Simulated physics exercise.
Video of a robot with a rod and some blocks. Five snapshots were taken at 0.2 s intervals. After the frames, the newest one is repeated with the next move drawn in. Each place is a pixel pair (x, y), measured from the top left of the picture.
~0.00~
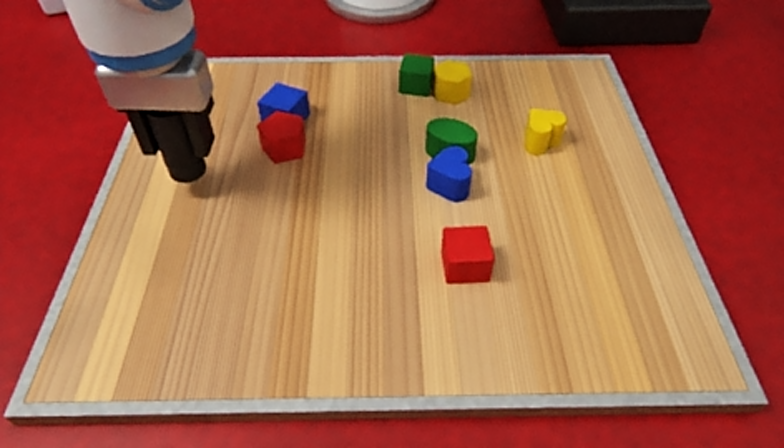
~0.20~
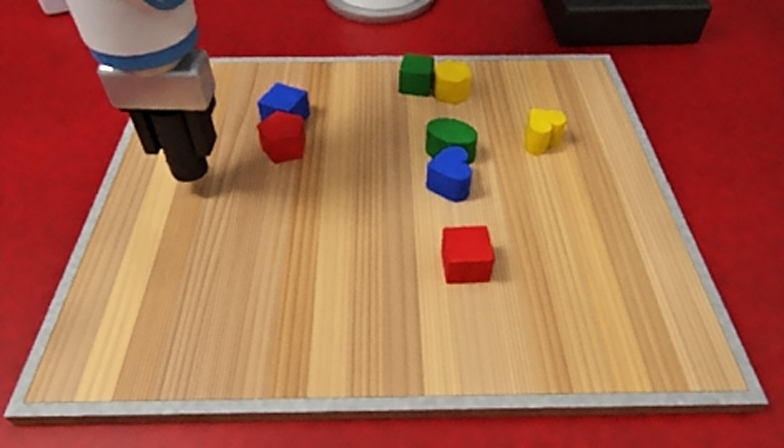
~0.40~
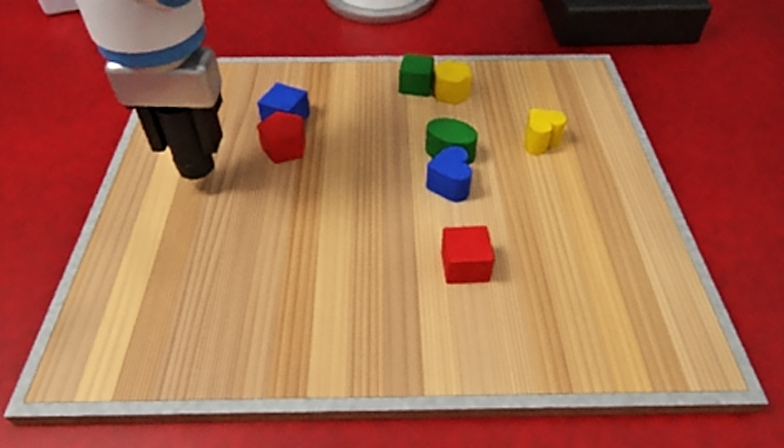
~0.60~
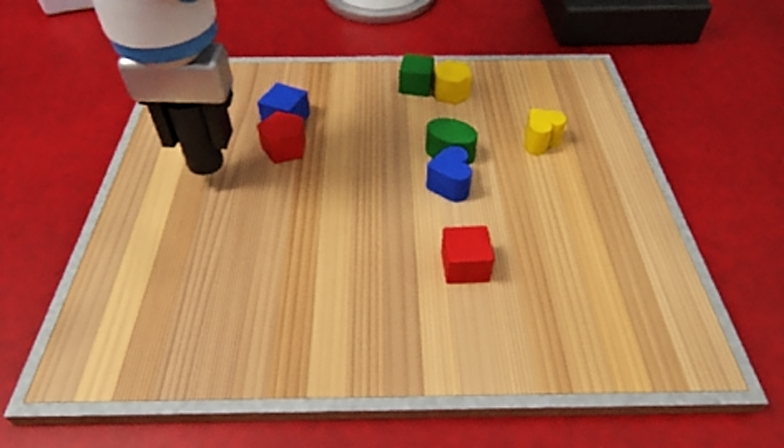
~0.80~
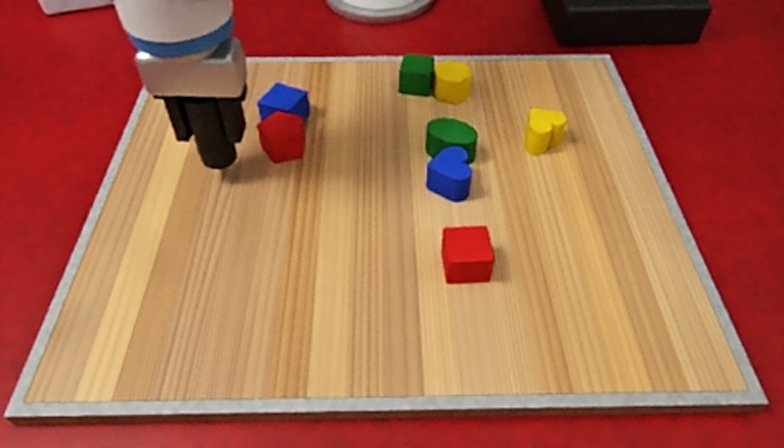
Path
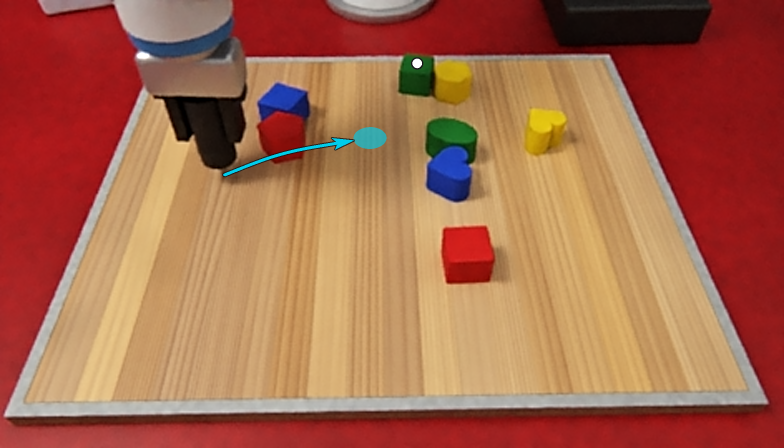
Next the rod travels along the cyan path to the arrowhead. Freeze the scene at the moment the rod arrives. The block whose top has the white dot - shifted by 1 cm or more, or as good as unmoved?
It keeps its spot.
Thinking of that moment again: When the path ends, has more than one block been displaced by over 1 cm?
I believe so.
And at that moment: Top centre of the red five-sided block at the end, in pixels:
In the picture, it is at (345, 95).
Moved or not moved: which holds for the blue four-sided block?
It is shifted.
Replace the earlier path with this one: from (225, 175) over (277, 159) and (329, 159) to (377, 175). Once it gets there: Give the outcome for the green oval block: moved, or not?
It stays.
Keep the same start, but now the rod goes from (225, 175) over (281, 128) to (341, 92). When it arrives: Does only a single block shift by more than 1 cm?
I'd say no.
Drawn move, from (225, 175) by way of (273, 157) and (322, 146) to (370, 138); the dot is on the green four-sided block.
The first path, step by step. One third of the way, rod (270, 140); red five-sided block (300, 118); blue four-sided block (288, 92), turned 25° anticlockwise.
Two thirds of the way, rod (321, 129); red five-sided block (336, 101), turned 45° anticlockwise; blue four-sided block (292, 89), turned 50° anticlockwise.
At the end, rod (369, 121); red five-sided block (345, 95), turned 70° anticlockwise; blue four-sided block (292, 89), turned 50° anticlockwise; green four-sided block still.
